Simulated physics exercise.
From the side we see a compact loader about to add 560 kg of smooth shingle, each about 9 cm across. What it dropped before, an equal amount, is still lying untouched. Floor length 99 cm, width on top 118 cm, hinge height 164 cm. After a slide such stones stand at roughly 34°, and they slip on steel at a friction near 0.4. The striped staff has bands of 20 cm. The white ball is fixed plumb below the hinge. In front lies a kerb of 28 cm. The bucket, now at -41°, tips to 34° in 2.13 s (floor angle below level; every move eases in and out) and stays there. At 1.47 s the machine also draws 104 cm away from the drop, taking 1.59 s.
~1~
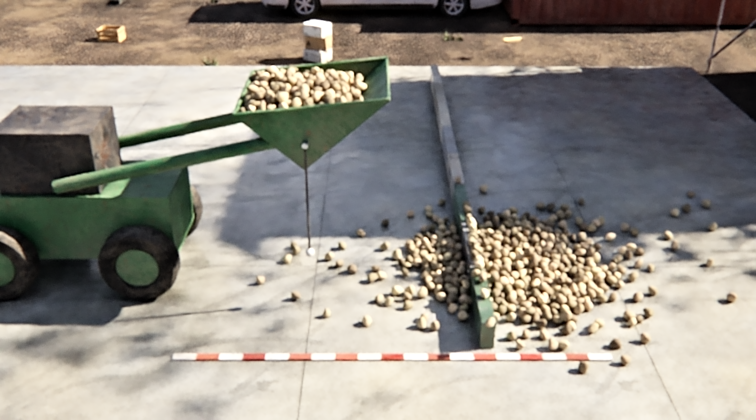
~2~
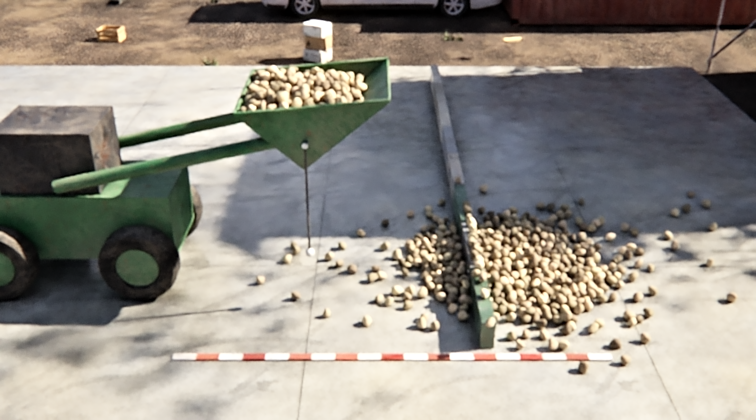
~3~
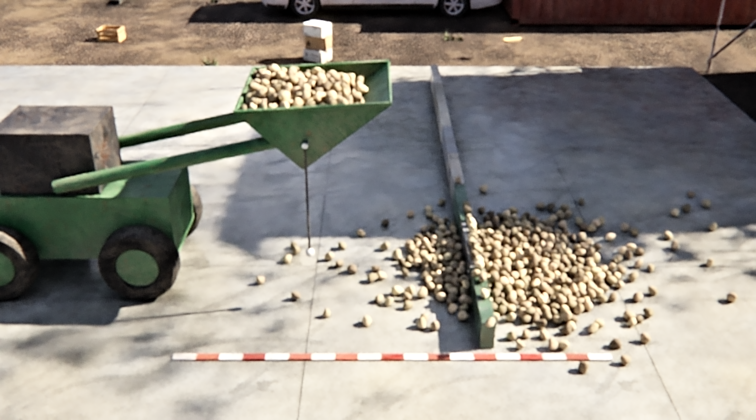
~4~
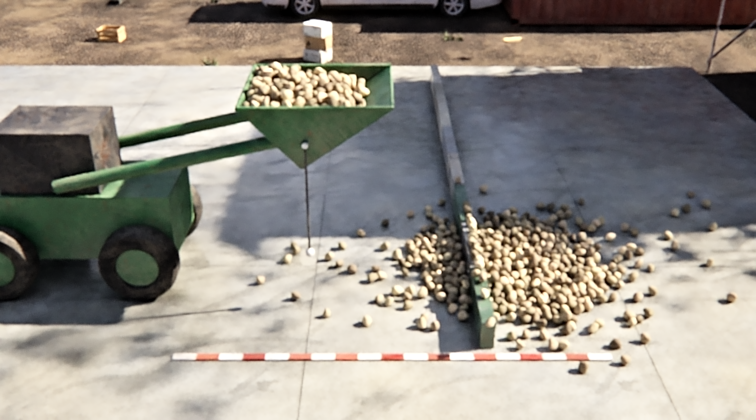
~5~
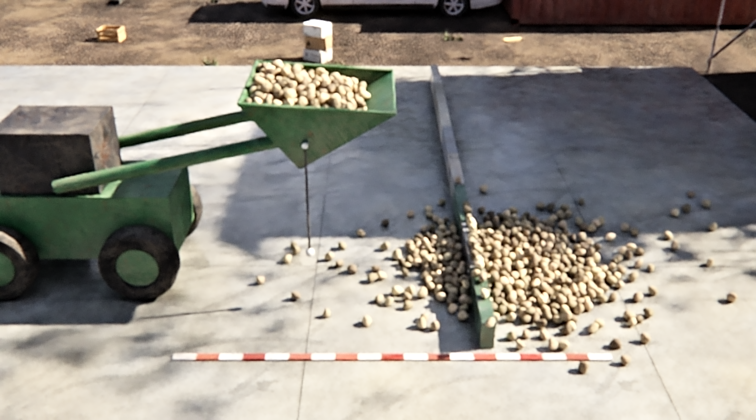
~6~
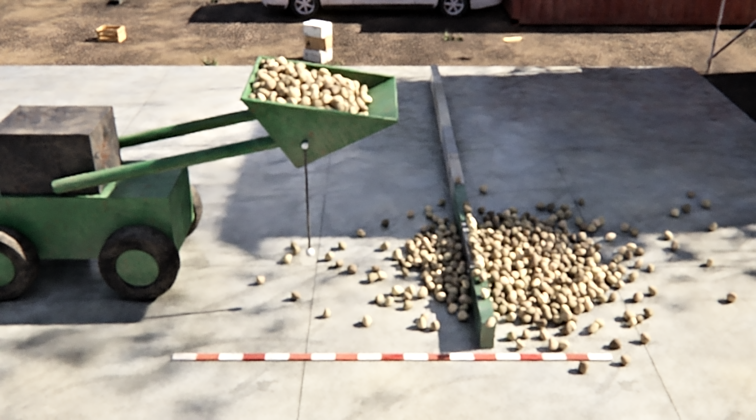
On a sunlit concrete yard, a small green loader holds a raised bucket of pale rounded stones, left of a scattered heap straddling a low kerb. The bucket tips slowly forward, its right lip dipping slightly and its back edge rising, while the stones stay inside and the heap lies still.
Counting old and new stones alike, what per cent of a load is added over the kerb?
Roughly 0 per cent of a load more.
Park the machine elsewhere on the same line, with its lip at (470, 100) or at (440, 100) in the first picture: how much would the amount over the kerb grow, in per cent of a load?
Near 35 per cent from the first place, 5 from the second.
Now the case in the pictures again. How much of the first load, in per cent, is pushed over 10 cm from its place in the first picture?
About 5 per cent.
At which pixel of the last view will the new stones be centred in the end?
Their middle is at about (393, 257).
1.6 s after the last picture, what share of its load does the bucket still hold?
It holds some 15 per cent.
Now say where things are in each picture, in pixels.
The first frame shows lip at (389, 100), floor tilted -41°, highest stones at (281, 78). The earlier load is highest near (474, 243), 33 cm above ground level, 28 % on this side of the kerb, 73 % over the kerb.
In the second frame, the bucket is at -40°, its lip at (390, 101); the top of the load is at (281, 78).
The third frame shows lip at (391, 104), floor tilted -38°, highest stones at (274, 77).
In the fourth frame, the bucket is at -35°, its lip at (393, 108); the top of the load is at (275, 75).
The fifth frame shows lip at (396, 114), floor tilted -31°, highest stones at (276, 71).
In the sixth frame, the bucket is at -26°, its lip at (398, 121); the top of the load is at (275, 68).
Then, 1.0 s after the last picture the floor is at 22°; in per cent of one load, 98 in the bucket, 30 on this side of the kerb, 73 over the kerb; the foremost stones are at (717, 226).
Then, 1.6 s after the last picture the floor is at 34°; in per cent of one load, 13 in the bucket, 115 on this side of the kerb, 73 over the kerb; the foremost stones are at (717, 226).
Then, 2.9 s after the last picture the floor is at 34°; in per cent of one load, 0 in the bucket, 128 on this side of the kerb, 73 over the kerb; the foremost stones are at (717, 226).
Then, 5.7 s after the last picture the floor is at 34°; in per cent of one load, 0 in the bucket, 128 on this side of the kerb, 73 over the kerb; the foremost stones are at (717, 226). Net gain over the kerb, 0.
